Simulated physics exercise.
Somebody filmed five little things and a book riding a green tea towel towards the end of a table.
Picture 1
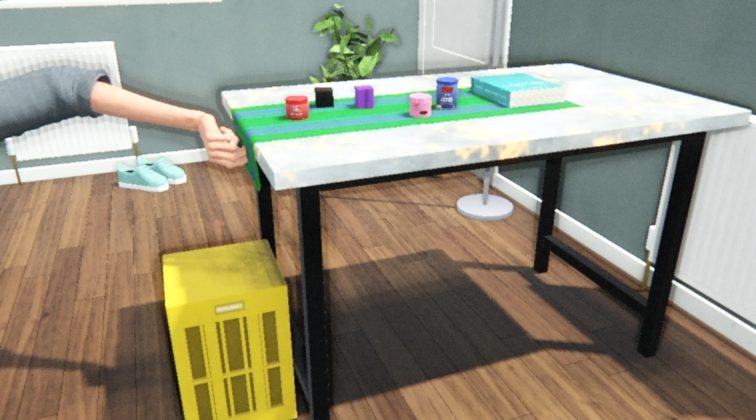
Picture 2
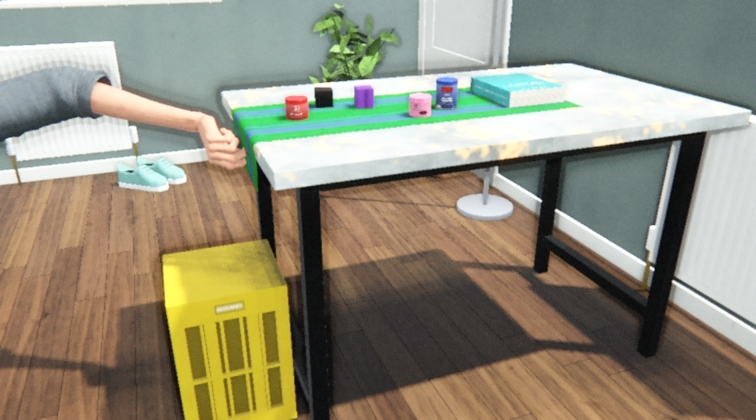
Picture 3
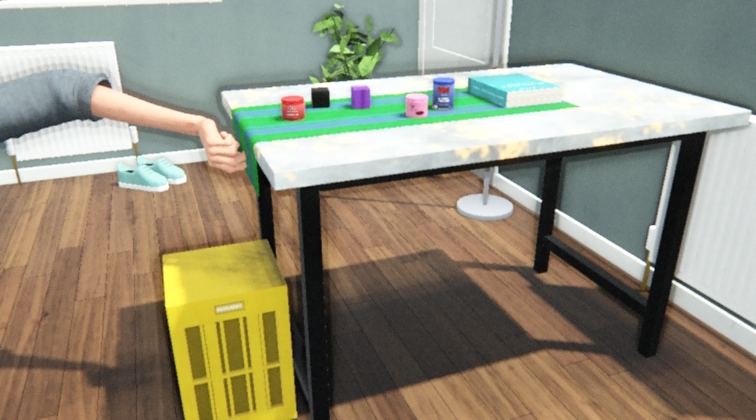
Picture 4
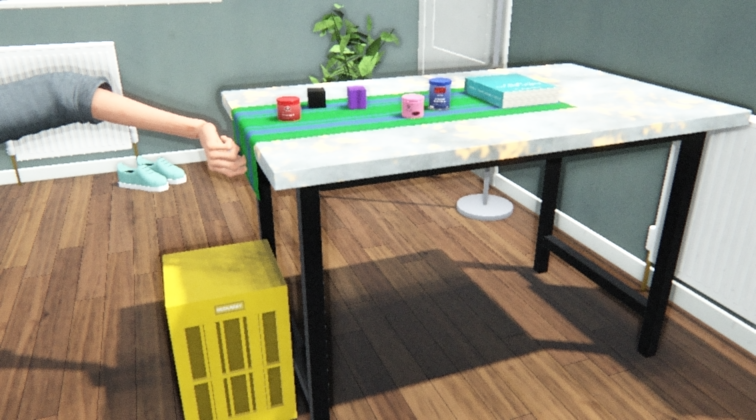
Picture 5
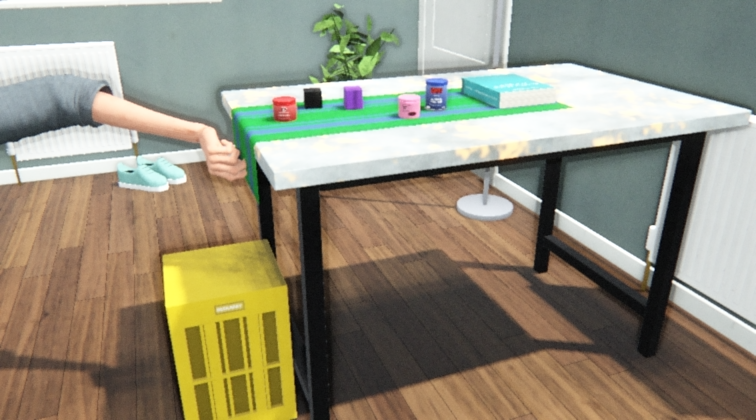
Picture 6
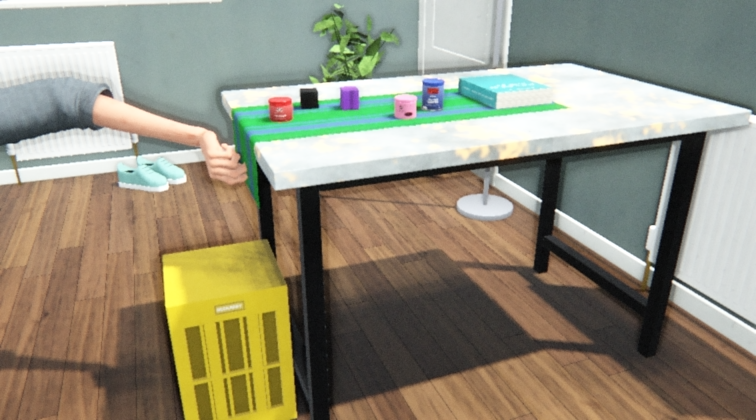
An arm reached in from the left and slowly tugged a green and blue cloth over the table's edge above a yellow crate, and the little pots and book on it slid slightly left.
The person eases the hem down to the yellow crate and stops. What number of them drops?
The count of fallen things is two.
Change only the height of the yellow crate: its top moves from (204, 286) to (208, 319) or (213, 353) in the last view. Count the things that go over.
The count: 3 and 4.
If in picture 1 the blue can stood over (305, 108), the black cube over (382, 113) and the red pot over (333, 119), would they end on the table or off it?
The blue can is carried off, the black cube holds on, the red pot drops off.
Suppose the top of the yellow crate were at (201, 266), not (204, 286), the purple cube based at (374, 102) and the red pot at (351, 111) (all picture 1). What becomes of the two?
The purple cube does not fall, the red pot does not fall.
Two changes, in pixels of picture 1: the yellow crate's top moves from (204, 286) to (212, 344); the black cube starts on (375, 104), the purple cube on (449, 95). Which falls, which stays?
The black cube falls; the purple cube does not fall.
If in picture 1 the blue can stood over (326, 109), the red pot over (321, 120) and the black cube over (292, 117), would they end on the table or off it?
The blue can goes over, the red pot drops off, the black cube is carried off.
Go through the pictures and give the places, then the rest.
In the first picture, hem (259, 192); red pot (296, 98); black cube (324, 88); purple cube (364, 87); pink pot (421, 96); blue can (448, 79); top of the crate (204, 286).
In the second picture, hem (258, 193); red pot (296, 98).
In the third picture, hem (259, 196); black cube (320, 89).
In the fourth picture, hem (260, 200); purple cube (356, 87); top of the crate (204, 286).
In the fifth picture, hem (259, 204); pink pot (409, 97).
In the sixth picture, hem (260, 209); red pot (280, 99); black cube (309, 90); purple cube (349, 88); pink pot (406, 97); blue can (433, 80).
Early on, hem near (250, 233); red pot gone.
Midway, hem on the crate; red pot and black cube gone.
Finally, hem on the crate; red pot and black cube gone. It carries off two.
